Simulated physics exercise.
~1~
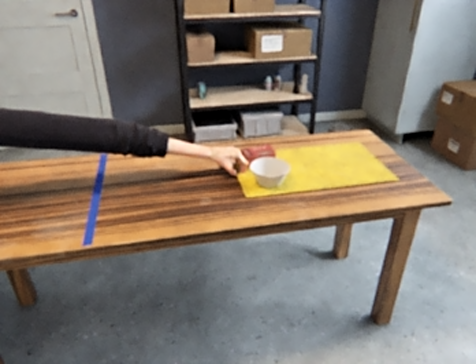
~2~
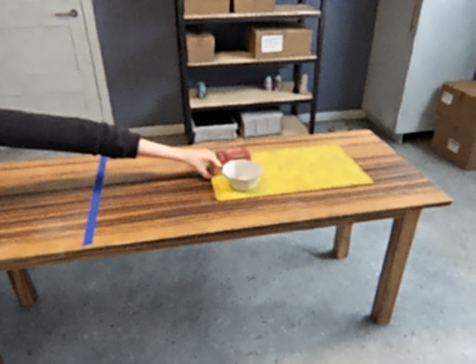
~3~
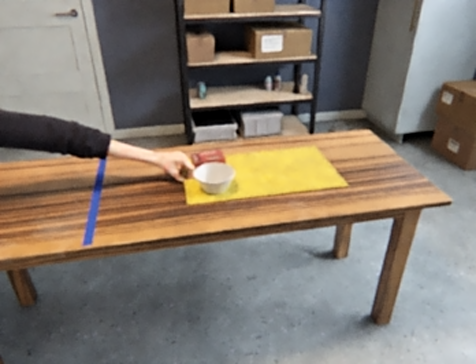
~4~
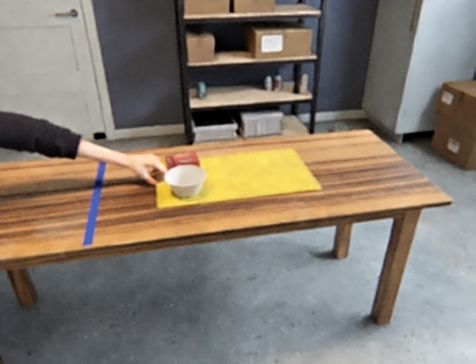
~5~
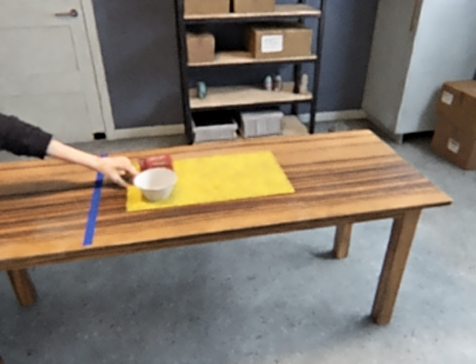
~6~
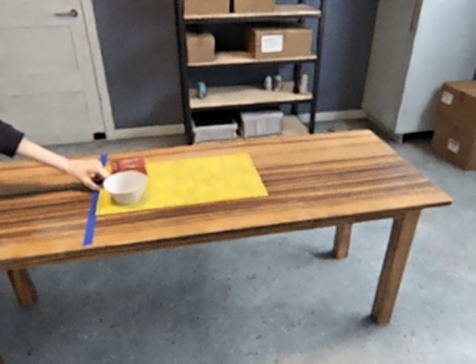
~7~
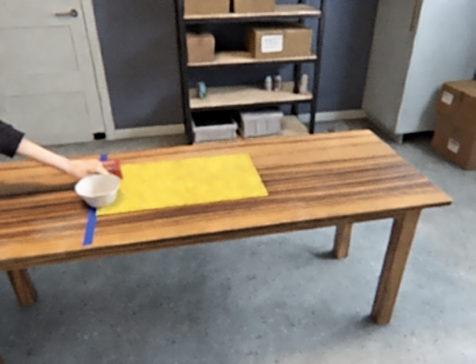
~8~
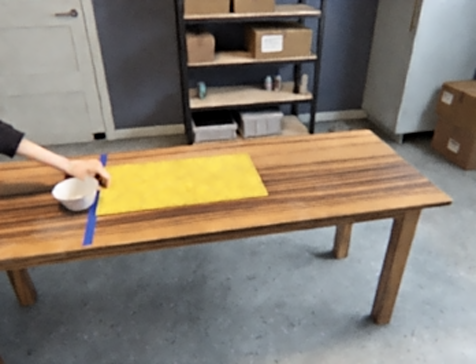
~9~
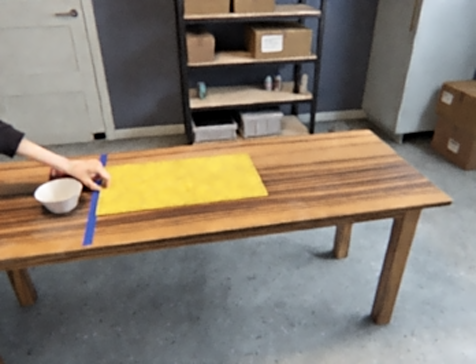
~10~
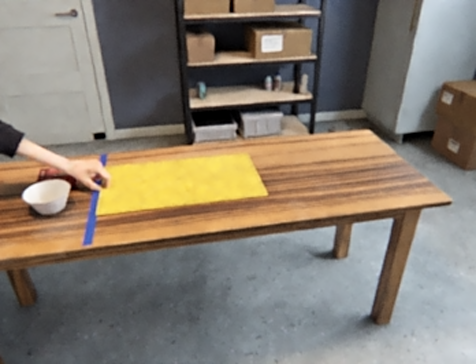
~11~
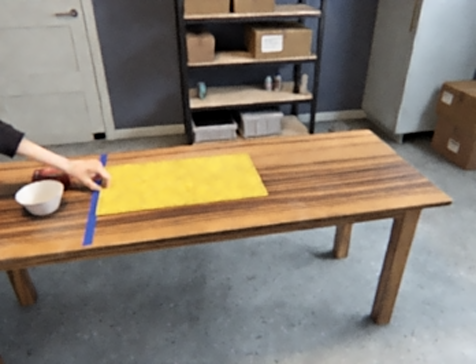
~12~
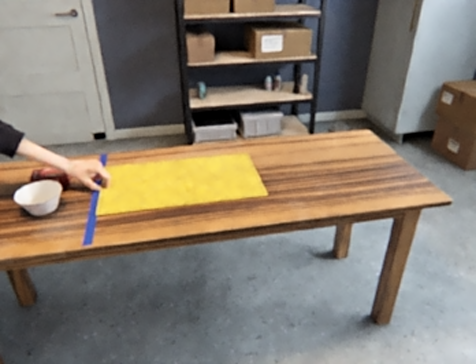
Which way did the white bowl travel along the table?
The white bowl moved to the left, first riding on the mat and then sliding on past its edge.
